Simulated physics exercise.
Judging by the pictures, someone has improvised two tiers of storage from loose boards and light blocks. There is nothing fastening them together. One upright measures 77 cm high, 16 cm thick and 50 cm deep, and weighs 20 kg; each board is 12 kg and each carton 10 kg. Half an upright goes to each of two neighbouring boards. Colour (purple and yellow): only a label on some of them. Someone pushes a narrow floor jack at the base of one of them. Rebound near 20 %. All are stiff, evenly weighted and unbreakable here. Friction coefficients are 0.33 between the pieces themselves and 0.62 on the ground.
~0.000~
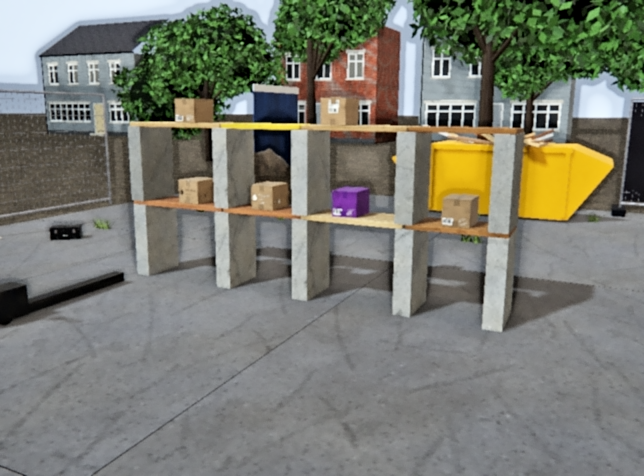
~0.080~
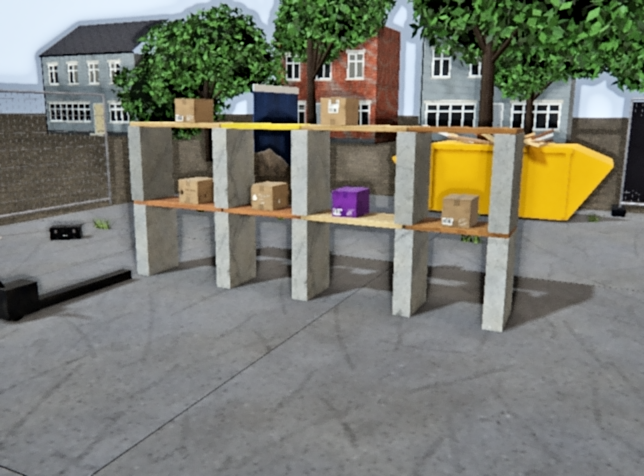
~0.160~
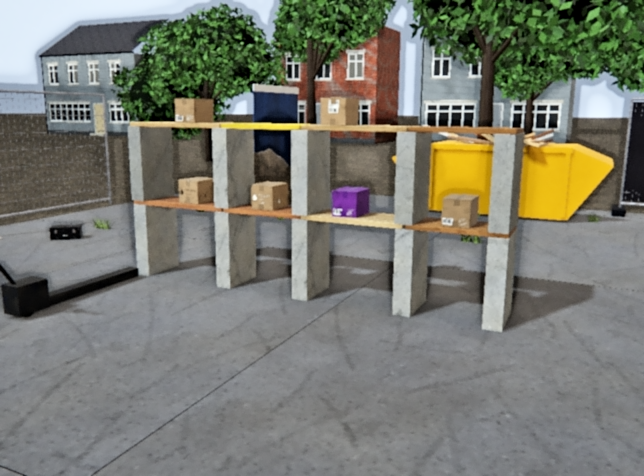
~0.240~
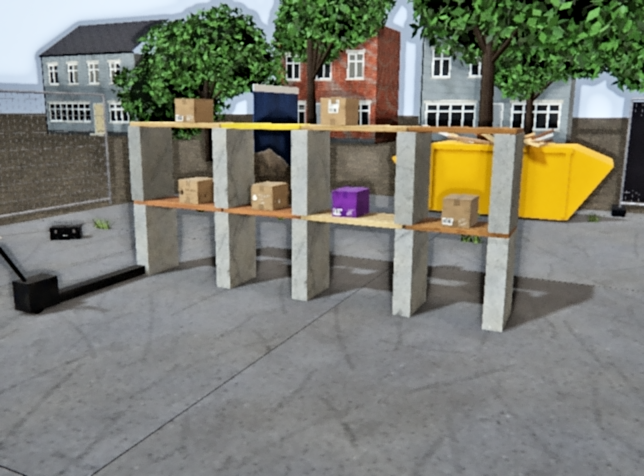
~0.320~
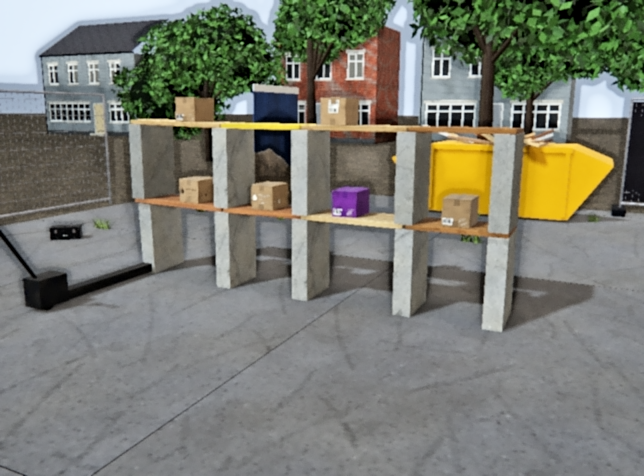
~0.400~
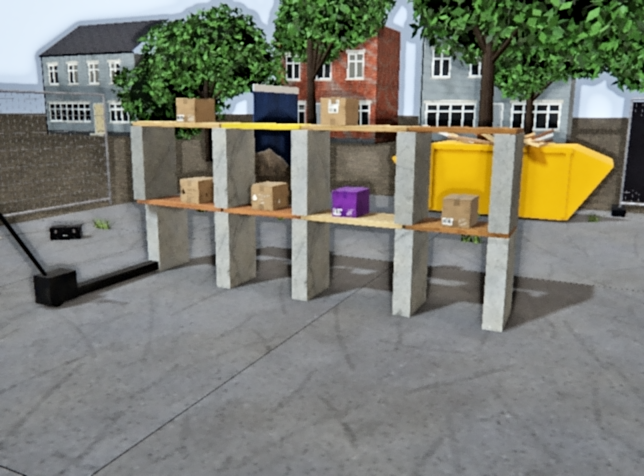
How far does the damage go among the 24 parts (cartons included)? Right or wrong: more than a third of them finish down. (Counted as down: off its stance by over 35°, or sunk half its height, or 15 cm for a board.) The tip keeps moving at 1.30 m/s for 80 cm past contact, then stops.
Wrong.
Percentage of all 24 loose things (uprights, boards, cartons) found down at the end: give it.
It's somewhere around 0 percent.
By 0.58 s, none of the 24 pieces down, 6 disturbed.
When it is over (1.9 s), none of the 24 pieces down, 7 disturbed; yellow board unmoved; purple carton unmoved. That is 0 per cent. In pixels of the last frame, middles, yellow board near (273, 126), purple carton near (351, 202).
